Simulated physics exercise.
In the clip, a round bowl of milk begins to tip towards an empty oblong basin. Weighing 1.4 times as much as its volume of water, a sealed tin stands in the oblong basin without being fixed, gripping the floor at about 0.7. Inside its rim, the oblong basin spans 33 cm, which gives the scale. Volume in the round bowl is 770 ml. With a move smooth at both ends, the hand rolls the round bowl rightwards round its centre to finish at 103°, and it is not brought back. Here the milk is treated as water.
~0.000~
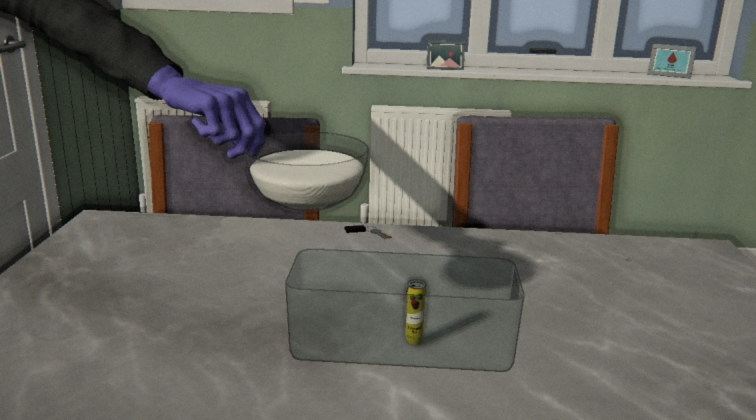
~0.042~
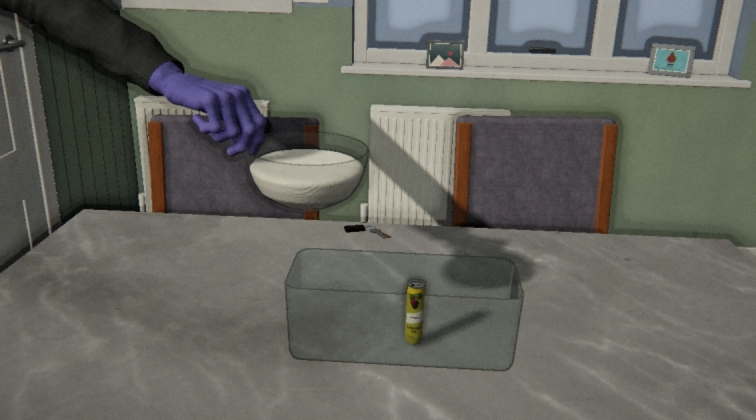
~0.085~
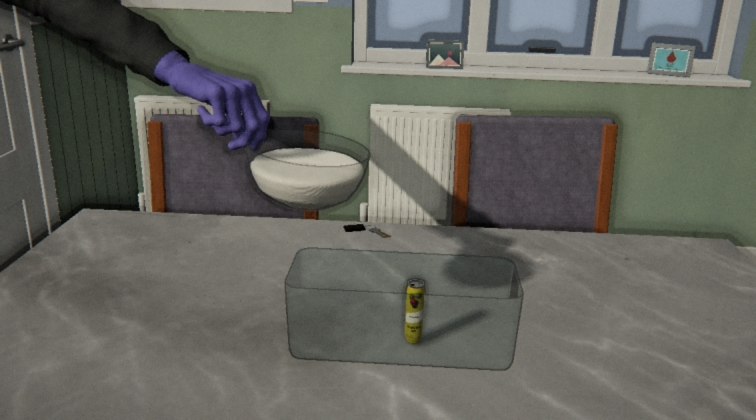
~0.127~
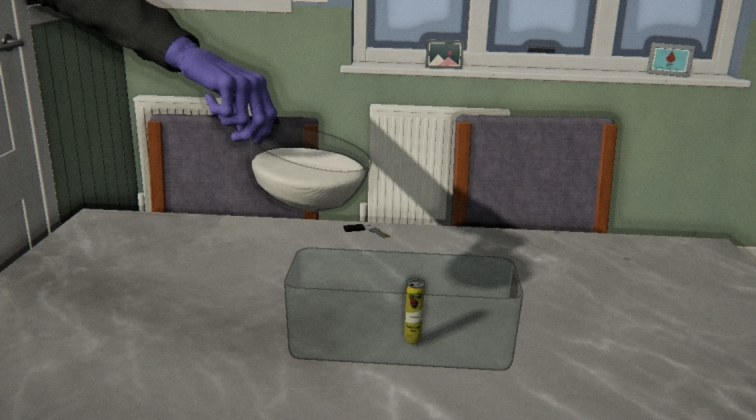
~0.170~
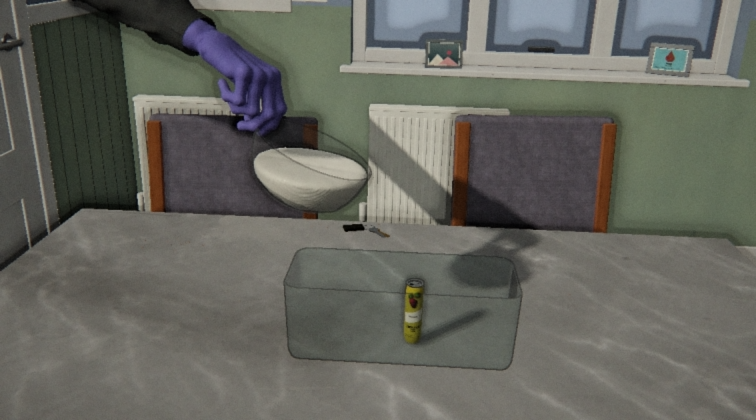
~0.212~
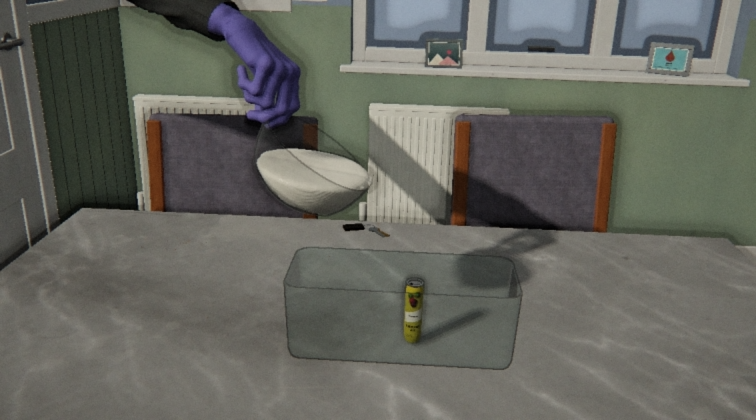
A purple-gloved hand held a round bowl of milk above a table, near a clear oblong basin with a small yellow tin showing, then gradually tilted the bowl over to the right.
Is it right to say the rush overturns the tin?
Right.
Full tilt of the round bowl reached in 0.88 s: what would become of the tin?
Then the tin does not tip.
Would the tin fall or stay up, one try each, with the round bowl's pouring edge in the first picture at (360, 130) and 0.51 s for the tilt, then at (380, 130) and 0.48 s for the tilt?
Try 1: Tipped over; try 2: Tipped over.
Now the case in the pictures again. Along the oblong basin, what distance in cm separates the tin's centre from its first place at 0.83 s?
Its middle sits about 5 cm from the start.
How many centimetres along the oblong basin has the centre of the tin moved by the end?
Roughly 8.5 cm.
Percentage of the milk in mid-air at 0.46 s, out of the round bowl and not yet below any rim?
Estimate: Some 48 % of the total.
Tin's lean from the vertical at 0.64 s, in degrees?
Near 15 degrees.
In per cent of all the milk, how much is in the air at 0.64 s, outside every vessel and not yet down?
Roughly 4 %.
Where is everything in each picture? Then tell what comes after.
Tilt 0°; pouring edge (368, 151); surface from (253, 162) to (364, 167); the oblong basin's rim runs from (293, 268) to (519, 280); the tin's top is at (417, 287), in the first frame.
Tilt 2°; pouring edge (368, 152); surface from (253, 161) to (364, 167), in the second frame.
Tilt 6°; pouring edge (369, 157); surface from (253, 158) to (364, 168), in the third frame.
Tilt 13°; pouring edge (370, 165); surface from (254, 156) to (365, 171), in the fourth frame.
Tilt 23°; pouring edge (370, 175); surface from (256, 156) to (368, 173), in the fifth frame.
Tilt 34°; pouring edge (368, 186); surface from (260, 156) to (364, 176); 2 per cent is over the edge, in the sixth frame.
Then, 0.46 s in, the tilt is 98° and 14 per cent is still to pour; the tin stands where it began.
Then, 0.64 s in, the tilt is 103° and 1 per cent is still to pour; the tin leans 13°.
Then, 0.83 s in, the tilt is 103° and 0 per cent is still to pour; the tin leans 32°.
Then, 1.04 s in, the tilt is 103° and 0 per cent is still to pour; the tin lies on its side.
Finally, the tin lies on its side.
